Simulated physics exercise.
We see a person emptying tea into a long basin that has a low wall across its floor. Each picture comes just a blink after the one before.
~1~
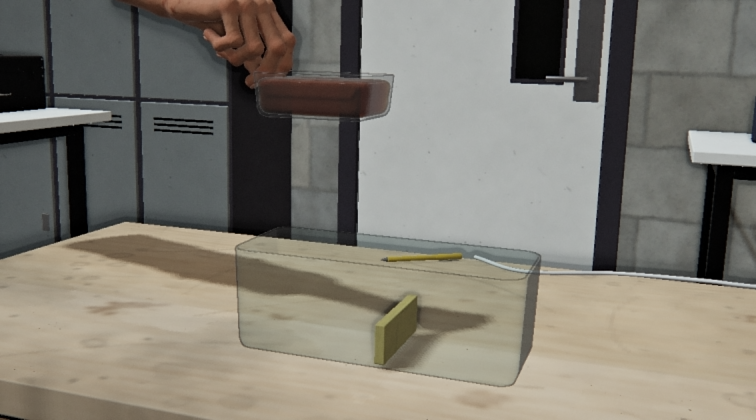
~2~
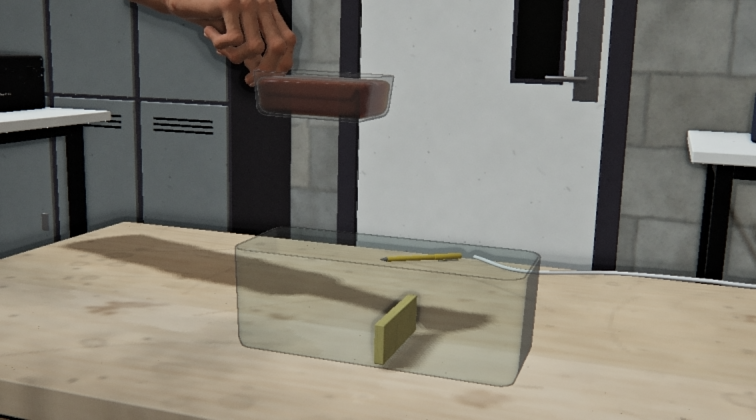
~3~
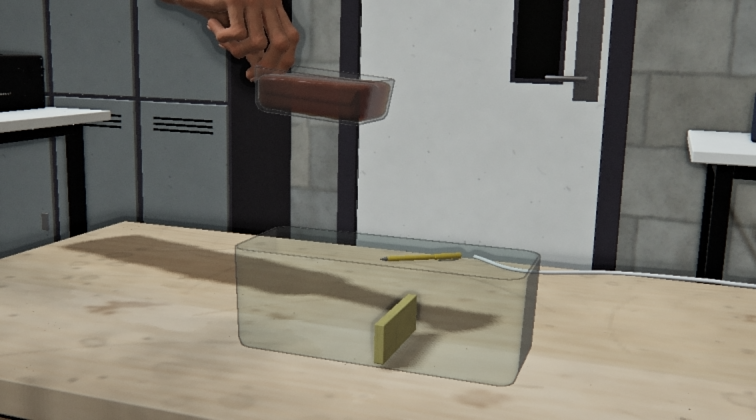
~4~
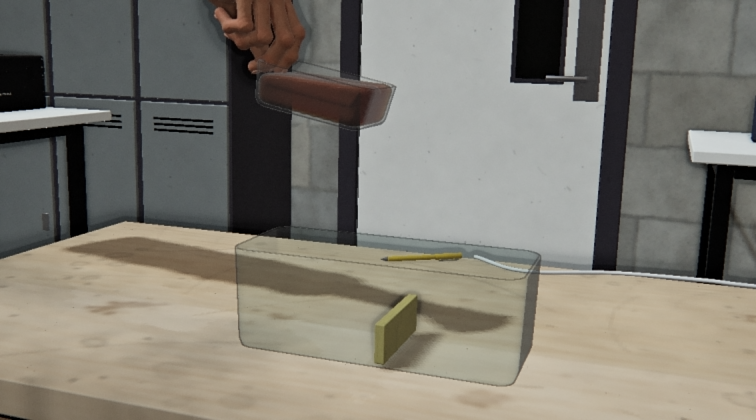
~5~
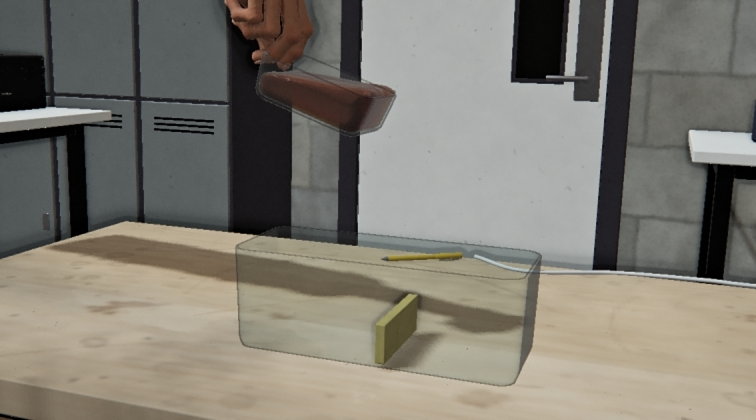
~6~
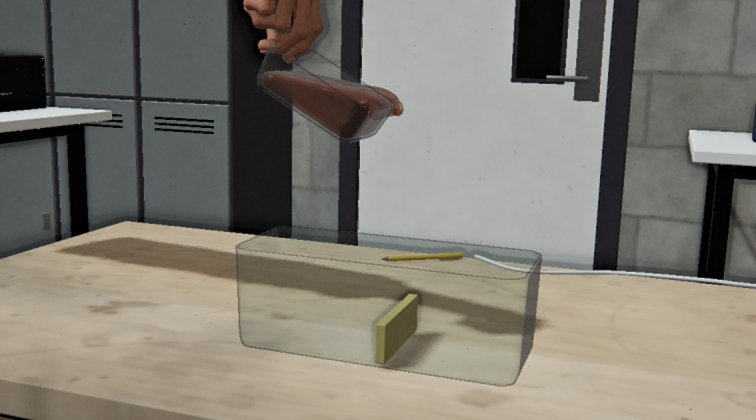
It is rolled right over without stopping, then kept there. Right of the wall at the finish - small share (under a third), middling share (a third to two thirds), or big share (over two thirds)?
Big.
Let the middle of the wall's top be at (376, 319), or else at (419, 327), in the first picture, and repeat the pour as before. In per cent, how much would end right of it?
Near 75 % and 60 %.
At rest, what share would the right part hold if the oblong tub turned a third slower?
About 75 in a hundred.
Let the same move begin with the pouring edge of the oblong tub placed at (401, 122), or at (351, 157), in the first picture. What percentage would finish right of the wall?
About 80 per cent, then about 30 per cent.
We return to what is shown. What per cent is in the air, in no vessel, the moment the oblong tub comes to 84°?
That comes to near 55 percent.
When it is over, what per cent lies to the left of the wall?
15 in a hundred.
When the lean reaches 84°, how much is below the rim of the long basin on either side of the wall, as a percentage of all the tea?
Roughly 0 % on the left side and 35 % on the right side.
A moment on, the oblong tub is tipped on its side and 8 per cent is still to pour, 1 is left of the wall and 36 right of it.
Next, the oblong tub is tipped on its side and 3 per cent is still to pour, 11 is left of the wall and 76 right of it.
Then the oblong tub is tipped on its side and 0 per cent is still to pour, 16 is left of the wall and 75 right of it.
Later the oblong tub is tipped on its side and 0 per cent is still to pour, 17 is left of the wall and 75 right of it.
At rest 17 per cent lies left of the wall, 75 right of it and 7 outside.
